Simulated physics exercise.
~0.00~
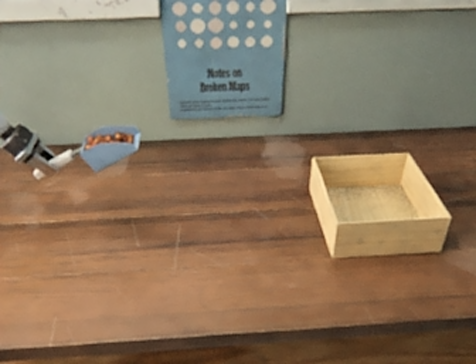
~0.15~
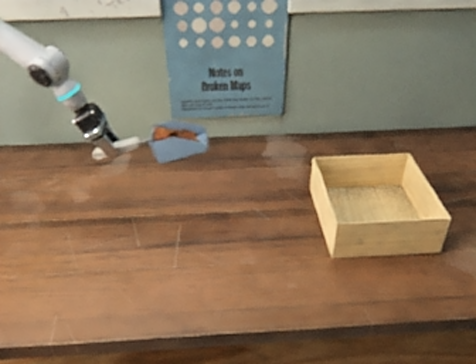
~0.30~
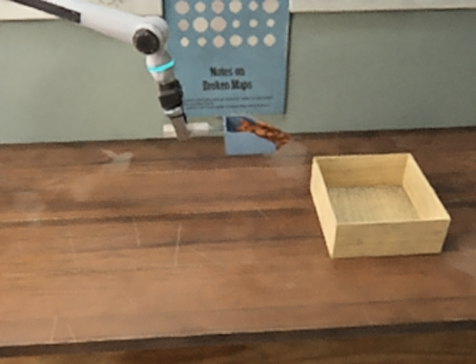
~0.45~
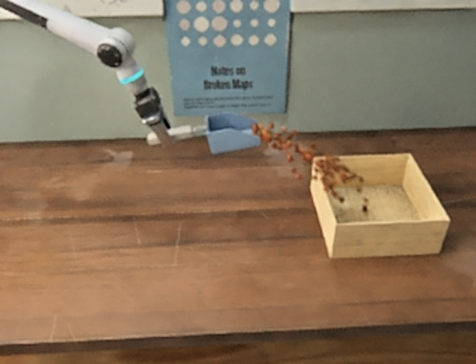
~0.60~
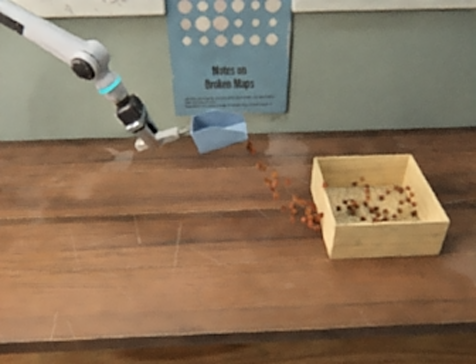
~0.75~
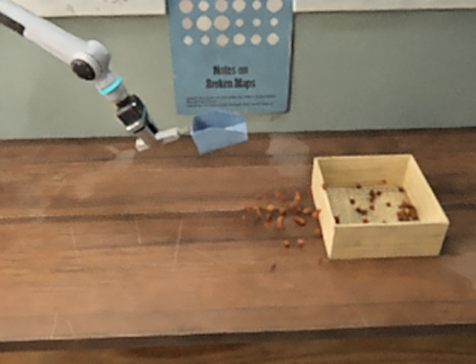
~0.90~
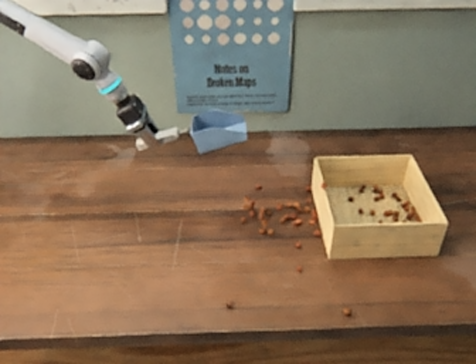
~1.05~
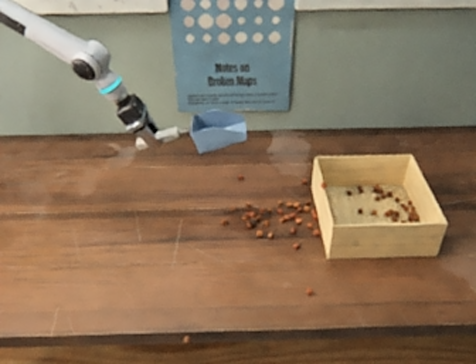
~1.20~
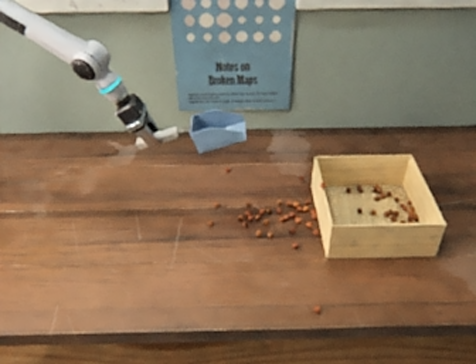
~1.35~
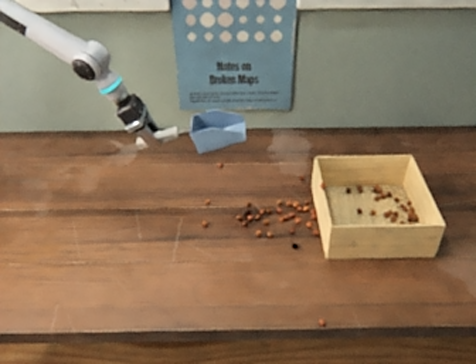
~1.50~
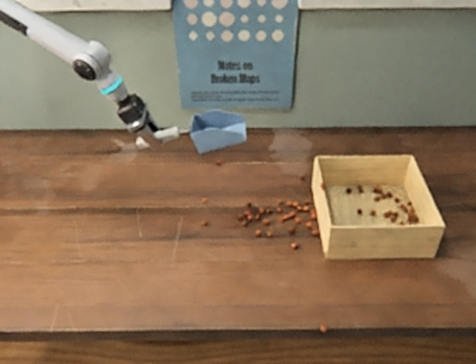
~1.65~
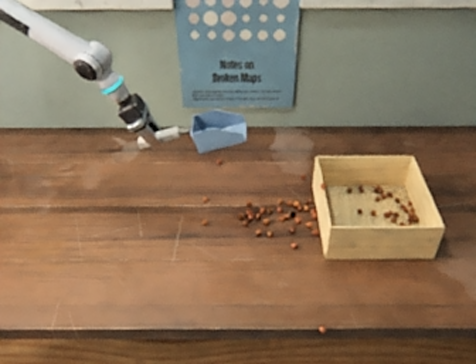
Hazelnuts flying from a blue scoop swung rightward by a robot arm, some landing in a wooden box, others scattering beside it.
